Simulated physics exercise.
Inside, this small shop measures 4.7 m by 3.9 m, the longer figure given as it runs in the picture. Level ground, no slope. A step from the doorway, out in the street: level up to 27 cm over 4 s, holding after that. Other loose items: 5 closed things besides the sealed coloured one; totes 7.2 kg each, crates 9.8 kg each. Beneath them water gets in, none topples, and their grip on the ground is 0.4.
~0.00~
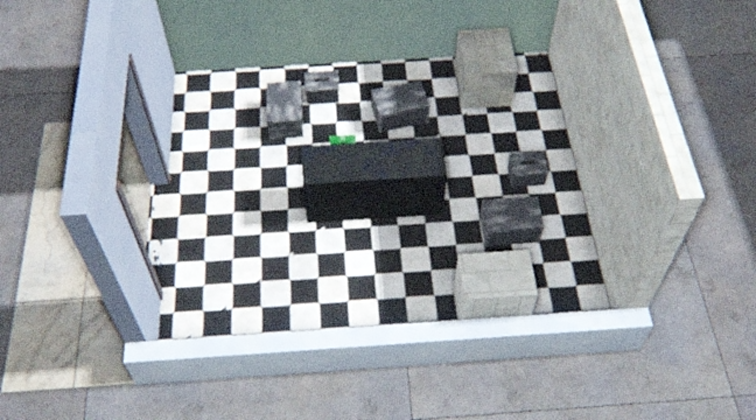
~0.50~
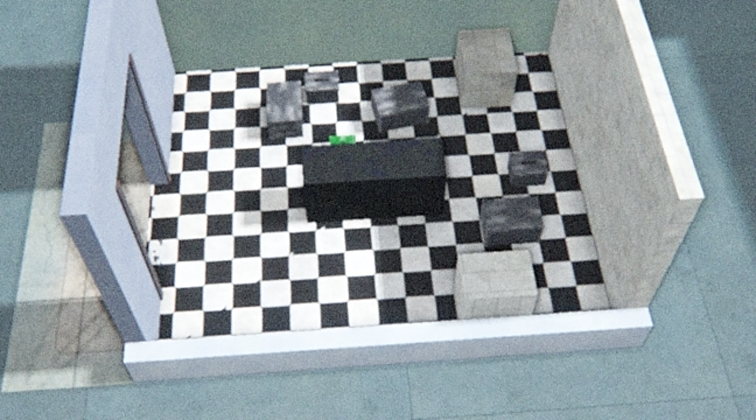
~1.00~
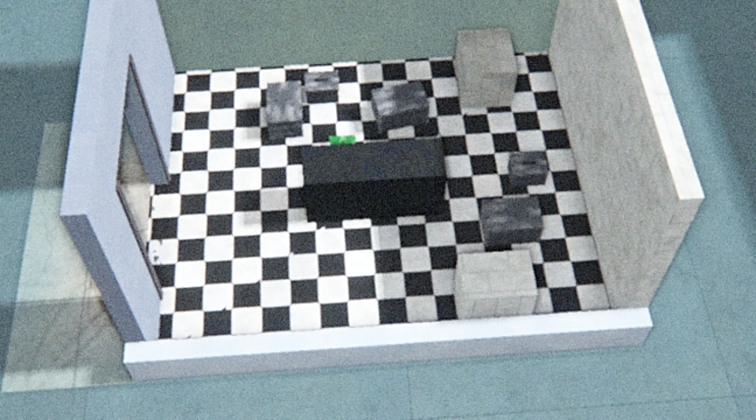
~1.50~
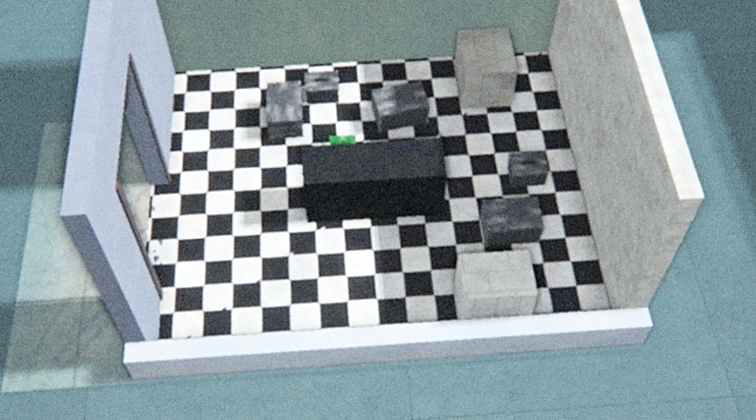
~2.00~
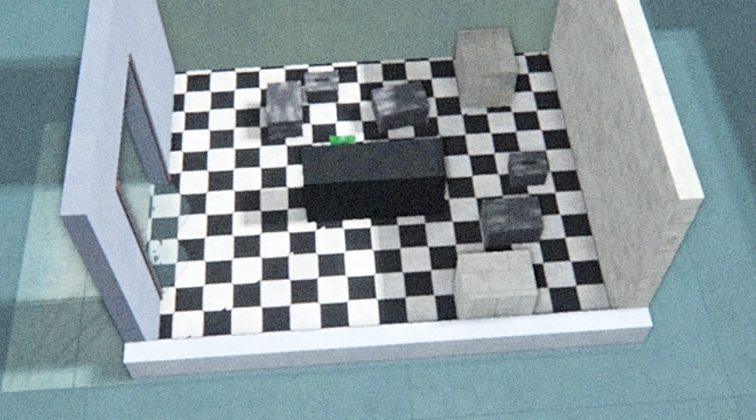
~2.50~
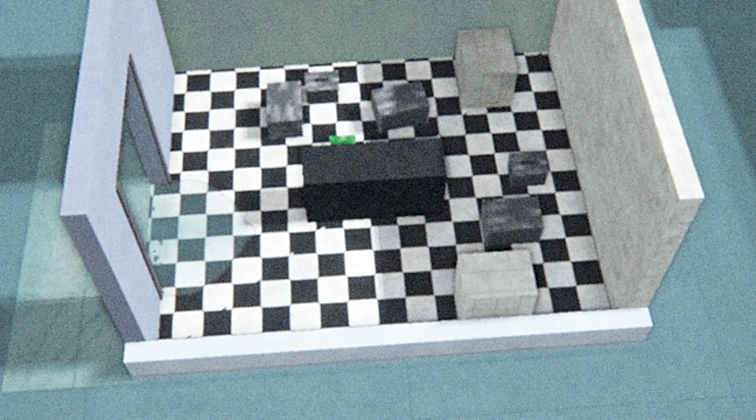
A small walled shop with a checkered floor standing still as water covers the street outside, then spreads in through the left doorway.
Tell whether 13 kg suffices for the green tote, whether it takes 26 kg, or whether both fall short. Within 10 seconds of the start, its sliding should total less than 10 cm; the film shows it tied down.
The heavier one is needed and sufficient.
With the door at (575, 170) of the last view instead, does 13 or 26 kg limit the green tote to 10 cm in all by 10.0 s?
Result: Heavier option only.
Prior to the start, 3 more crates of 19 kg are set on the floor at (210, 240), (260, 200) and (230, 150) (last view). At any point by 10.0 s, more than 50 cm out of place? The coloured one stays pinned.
Result, in order - exceeds it; exceeds it; falls shy.
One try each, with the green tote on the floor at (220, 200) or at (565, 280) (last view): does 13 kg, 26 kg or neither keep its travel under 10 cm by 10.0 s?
In order, no load succeeds and heavier load succeeds alone.
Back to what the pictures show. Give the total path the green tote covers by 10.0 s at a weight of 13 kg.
Total path: Approx. 40 cm.
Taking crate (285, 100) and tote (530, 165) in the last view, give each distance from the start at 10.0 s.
The first is 40 cm from its start, the second 150 cm.
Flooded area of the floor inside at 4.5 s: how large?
My estimate is roughly 8.0 m2.
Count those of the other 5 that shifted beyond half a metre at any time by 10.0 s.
The number is 4.
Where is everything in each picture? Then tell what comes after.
The first frame shows the green tote at (343, 149) rests on the ground; water covers 0.0 m2; 0 of 6 have shifted.
The second frame shows the green tote at (343, 149), on the bottom; 0.0 m2 under water; 0 of 6 have shifted.
The third frame shows the green tote at (343, 149), on the bottom; water covers 0.0 m2; 0 of 6 have shifted.
The fourth frame shows the green tote at (343, 149) rests on the ground; 0.0 m2 under water; 0 of 6 have shifted.
The fifth frame shows the green tote at (343, 149) rests on the ground; water covers 0.2 m2; 0 of 6 have shifted.
The sixth frame shows the green tote at (343, 149) rests on the ground; water covers 1.0 m2; 0 of 6 have shifted.
After 3.5 s the green tote would be 0 cm from its start with 13 kg and 0 cm from its start with 26 kg; 0 cm of water round it then.
After 4.5 s the green tote would be 1 cm from its start with 13 kg and 0 cm from its start with 26 kg; 5 cm of water round it then.
After 7.0 s the green tote would be 30 cm from its start with 13 kg and 0 cm from its start with 26 kg; 7 cm of water round it then.
After 10.0 s the green tote would be 29 cm from its start with 13 kg and 0 cm from its start with 26 kg; 10 cm of water round it then.
